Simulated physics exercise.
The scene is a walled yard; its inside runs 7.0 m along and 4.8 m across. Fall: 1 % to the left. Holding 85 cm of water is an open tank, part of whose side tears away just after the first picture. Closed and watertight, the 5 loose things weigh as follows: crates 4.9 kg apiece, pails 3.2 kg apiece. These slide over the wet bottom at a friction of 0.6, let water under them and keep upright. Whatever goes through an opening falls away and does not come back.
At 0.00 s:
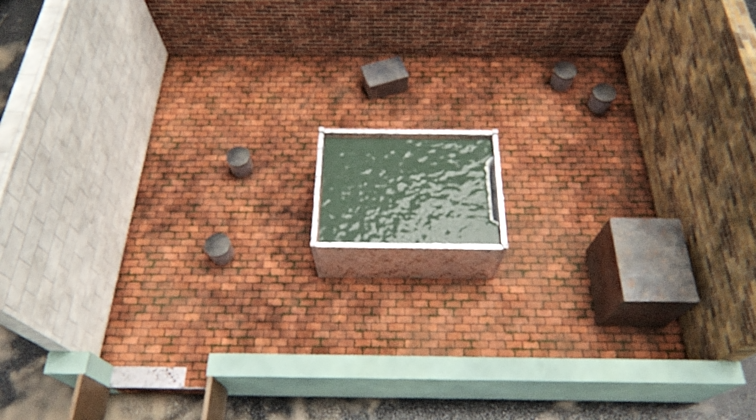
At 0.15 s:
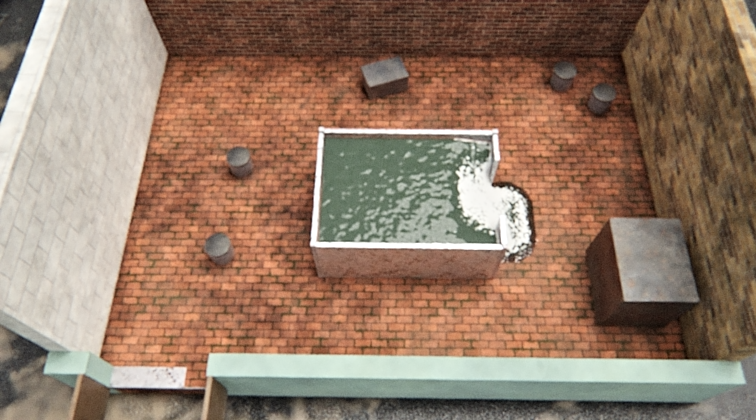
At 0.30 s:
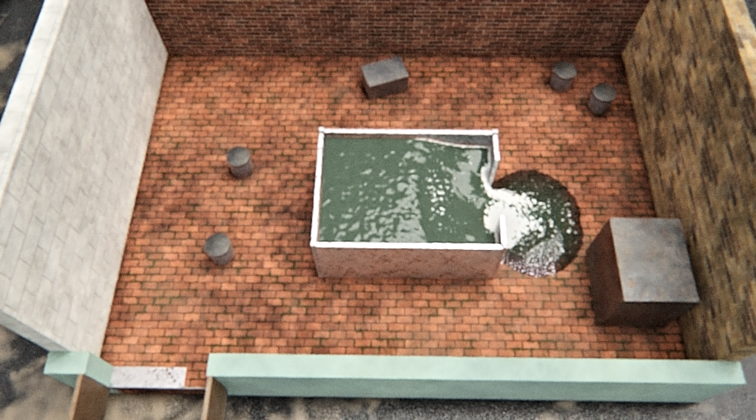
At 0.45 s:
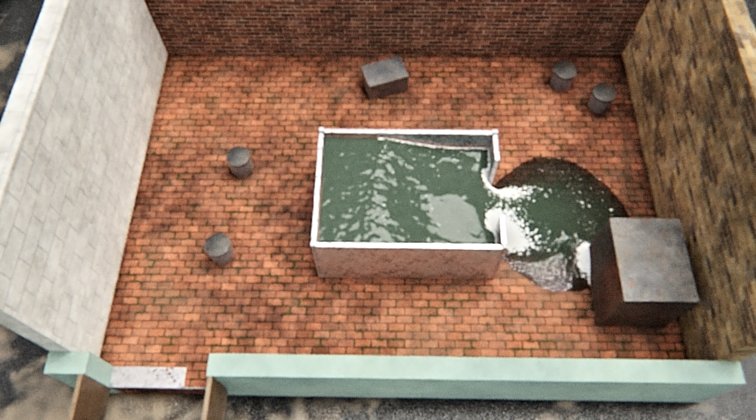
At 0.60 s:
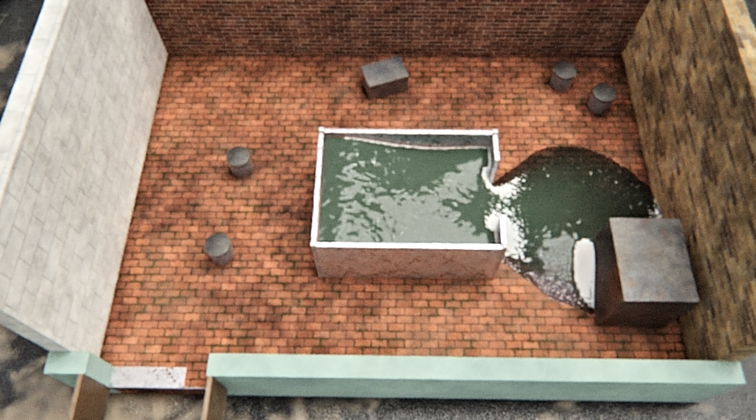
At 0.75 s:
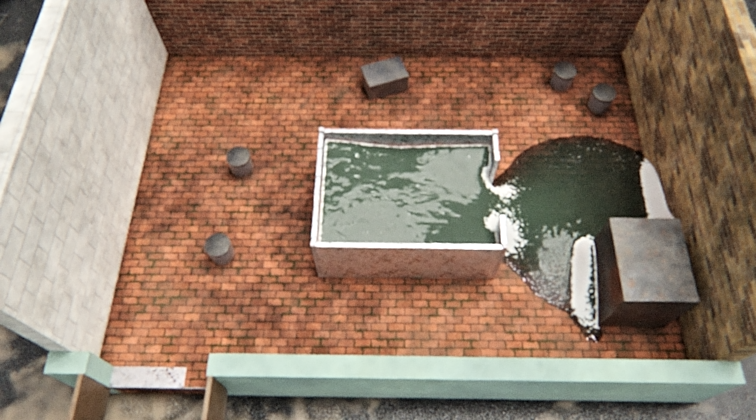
A tank's right side breaks open and dark green water spreads across the brick yard.
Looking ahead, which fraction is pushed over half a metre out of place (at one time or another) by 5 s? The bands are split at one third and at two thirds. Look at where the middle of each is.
A moderate share, a third or more but below two thirds.
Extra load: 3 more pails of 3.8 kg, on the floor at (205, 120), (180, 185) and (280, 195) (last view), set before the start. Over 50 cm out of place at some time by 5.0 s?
Note, in sequence: Under threshold; under threshold; under threshold.
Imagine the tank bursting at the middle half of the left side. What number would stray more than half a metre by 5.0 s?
So the tally would be 3.
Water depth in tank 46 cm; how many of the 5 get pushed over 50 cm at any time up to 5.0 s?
The count would be 2.
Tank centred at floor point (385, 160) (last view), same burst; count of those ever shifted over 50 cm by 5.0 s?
The answer would then be 3.
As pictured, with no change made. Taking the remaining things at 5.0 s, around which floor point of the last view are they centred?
Roughly at (276, 173).
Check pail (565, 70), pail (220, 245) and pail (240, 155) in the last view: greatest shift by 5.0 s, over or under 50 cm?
Well, in that order it's topping it, not reaching it, not reaching it.
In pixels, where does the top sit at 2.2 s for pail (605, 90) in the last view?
Somewhere near (570, 47) in the last view.
After 1.1 s 0 of 5 are over 50 cm from their spots; 0 afloat.
After 2.2 s 1 of 5 are over 50 cm from their spots; 1 afloat.
After 3.5 s 3 of 5 are over 50 cm from their spots; 0 afloat.
After 5.0 s 3 of 5 are over 50 cm from their spots, and 3 have been at some point; 2 afloat.
